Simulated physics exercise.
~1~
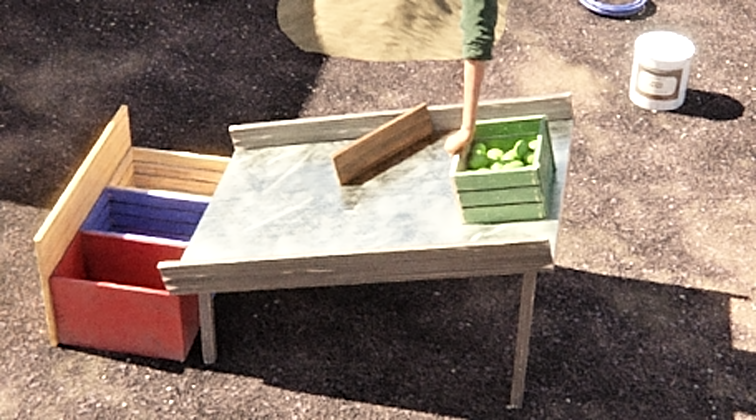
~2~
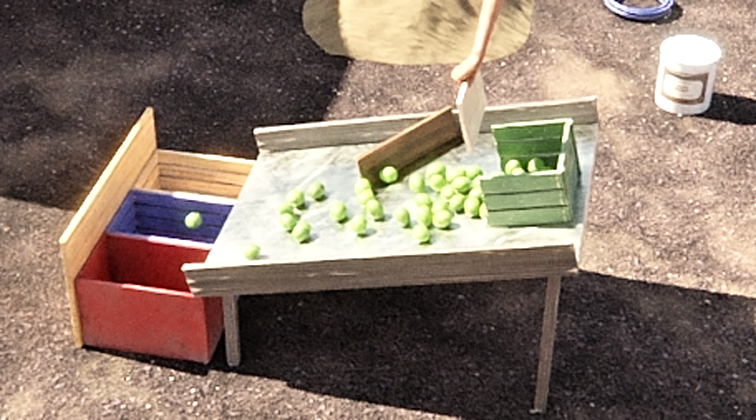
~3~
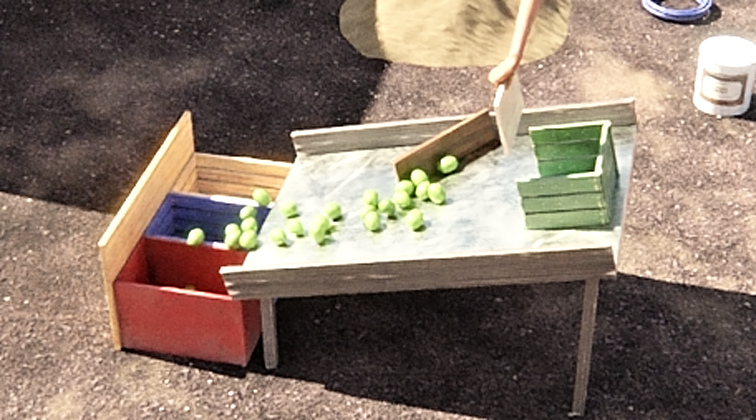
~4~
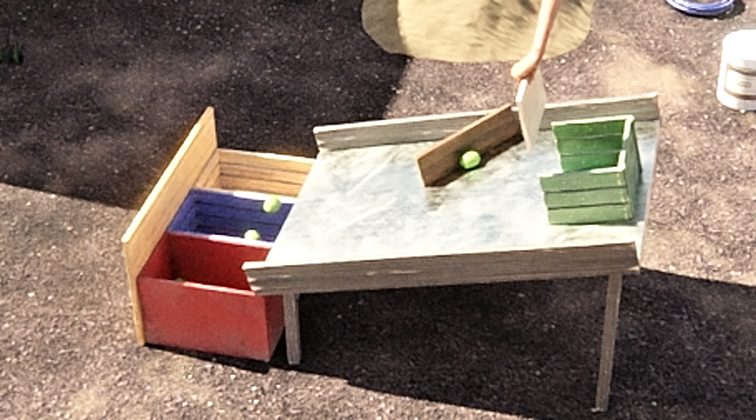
The clip shows a hand lifting a gate from a green pen of limes on a sloping table, releasing them to roll left past an angled board toward red, blue and wooden totes, until one lime remains against the board while others drop into the blue tote.
